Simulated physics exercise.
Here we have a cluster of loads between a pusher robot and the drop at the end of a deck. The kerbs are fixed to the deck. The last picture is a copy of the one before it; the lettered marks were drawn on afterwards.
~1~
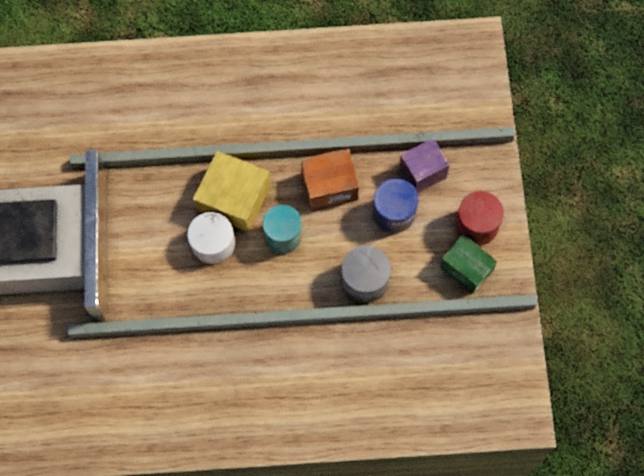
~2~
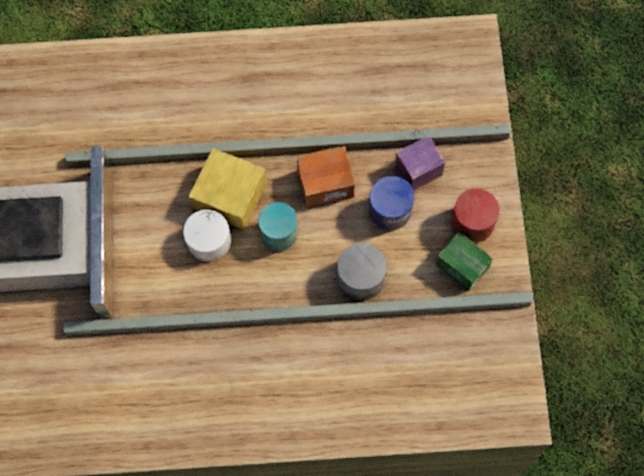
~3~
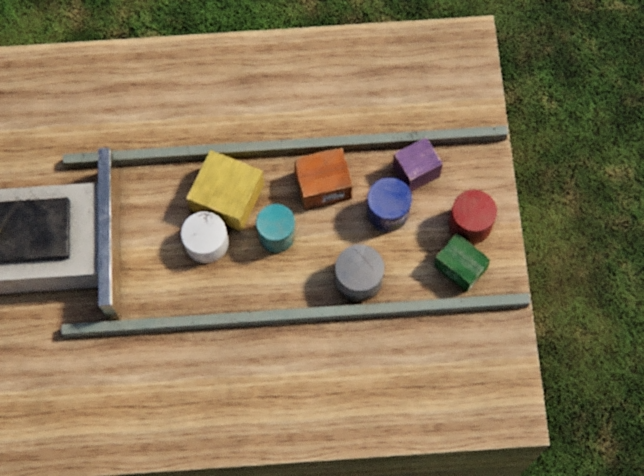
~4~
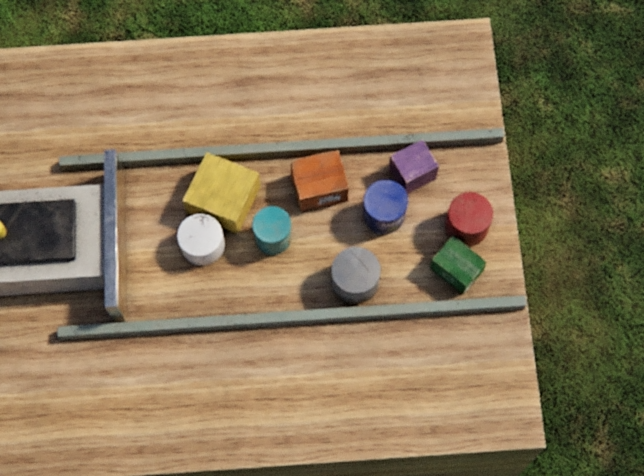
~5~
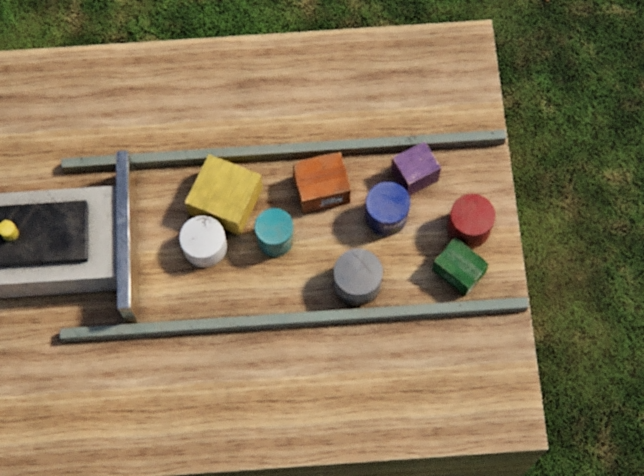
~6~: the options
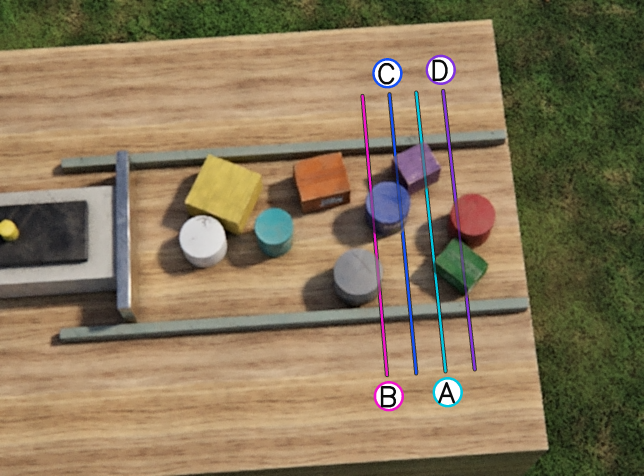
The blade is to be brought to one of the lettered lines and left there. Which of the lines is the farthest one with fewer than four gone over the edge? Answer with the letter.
At A, and not beyond.
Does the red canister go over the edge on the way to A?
Yes.
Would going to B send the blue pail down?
By then, no.
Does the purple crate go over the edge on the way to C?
By then, yes.
On the marked copy, A at (430, 226); B at (374, 230); C at (402, 228); D at (458, 224).
With A. Early on, robot (160, 225); yellow crate (268, 186); turquoise pail (304, 229).
Further on, robot (270, 218); red canister (489, 222); purple crate (469, 166).
At the end, robot (356, 212); purple crate over the edge; red canister over the edge; three fallen.
As for the rest, B is within the limit but short; C is within the limit but short; D drops five.
